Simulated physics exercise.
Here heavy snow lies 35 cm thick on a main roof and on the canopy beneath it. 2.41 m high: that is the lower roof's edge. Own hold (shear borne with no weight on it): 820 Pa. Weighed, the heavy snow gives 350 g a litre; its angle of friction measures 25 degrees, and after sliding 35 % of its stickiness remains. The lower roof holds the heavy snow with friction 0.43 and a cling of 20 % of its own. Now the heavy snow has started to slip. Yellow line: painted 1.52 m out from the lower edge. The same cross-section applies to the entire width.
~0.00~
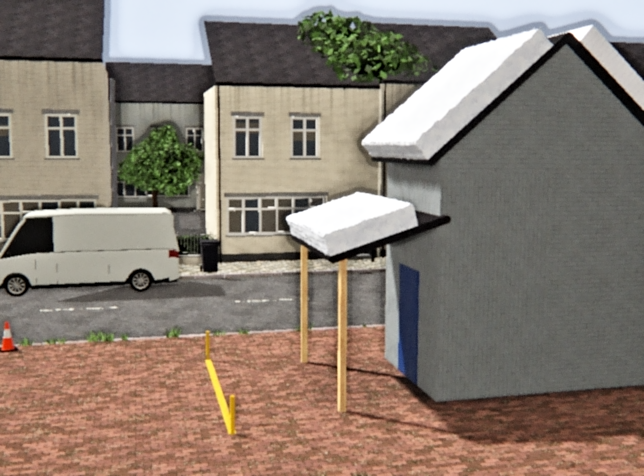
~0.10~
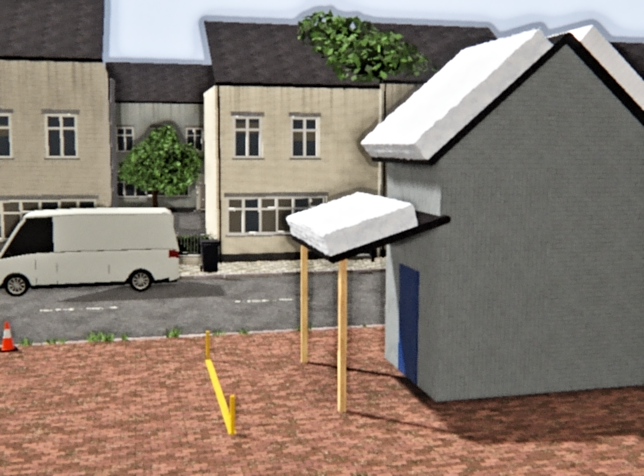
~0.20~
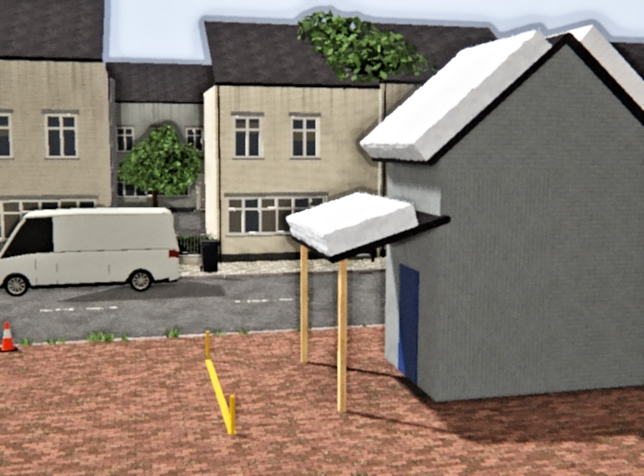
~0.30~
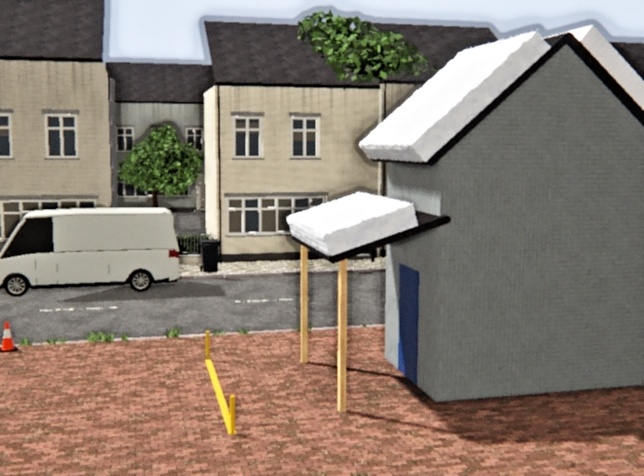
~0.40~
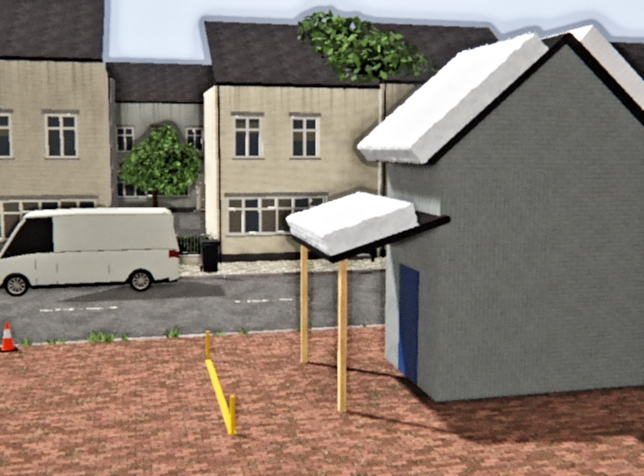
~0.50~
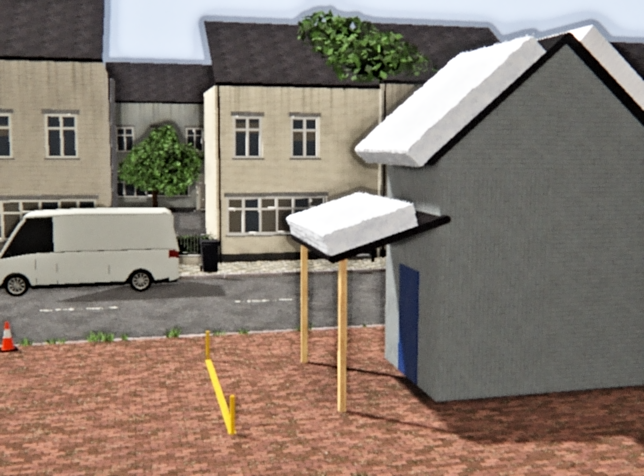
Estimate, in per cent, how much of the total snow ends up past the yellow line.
18 per cent.
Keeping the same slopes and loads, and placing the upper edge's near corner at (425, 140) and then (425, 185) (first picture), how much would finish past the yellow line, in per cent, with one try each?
In that order: 30 %, 3 %.
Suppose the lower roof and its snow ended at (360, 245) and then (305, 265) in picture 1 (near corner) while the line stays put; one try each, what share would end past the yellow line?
First 25 per cent, second 12 per cent.
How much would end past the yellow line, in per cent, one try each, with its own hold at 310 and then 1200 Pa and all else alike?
Going in order, it's 40 % and then 3 %.
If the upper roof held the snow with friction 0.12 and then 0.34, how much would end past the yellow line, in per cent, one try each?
It would be 50 % the first time and 40 % the second.
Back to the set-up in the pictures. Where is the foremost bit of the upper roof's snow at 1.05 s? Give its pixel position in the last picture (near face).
Look roughly at (382, 202).
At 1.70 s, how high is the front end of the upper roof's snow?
3.0 m, roughly.
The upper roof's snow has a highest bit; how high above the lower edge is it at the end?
Roughly 0.9 m.
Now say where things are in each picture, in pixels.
Foremost bit of the heavy snow at (426, 142), in the first frame.
Foremost bit of the heavy snow at (426, 142), its middle shifted 6 mm, in the second frame.
Foremost bit of the heavy snow at (425, 143), its middle shifted 2.4 cm, in the third frame.
Foremost bit of the heavy snow at (424, 145), its middle shifted 5.4 cm, 2 % of it past the upper edge, in one piece, in the fourth frame.
Foremost bit of the heavy snow at (421, 147), its middle shifted 9.8 cm, 4 % of it past the upper edge, in one piece, in the fifth frame.
Foremost bit of the heavy snow at (419, 148), its middle shifted 16 cm, 6 % of it past the upper edge, in one piece, in the sixth frame.
After 1.05 s, none is below the lower edge and 0 % is past the line.
After 1.70 s, none is below the lower edge and 0 % is past the line.
After 2.35 s, 9 % is below the lower edge and 0 % is past the line.
After 3.00 s, 48 % is below the lower edge and 7 % is past the line.
After 4.70 s, 56 % is below the lower edge and 18 % is past the line.
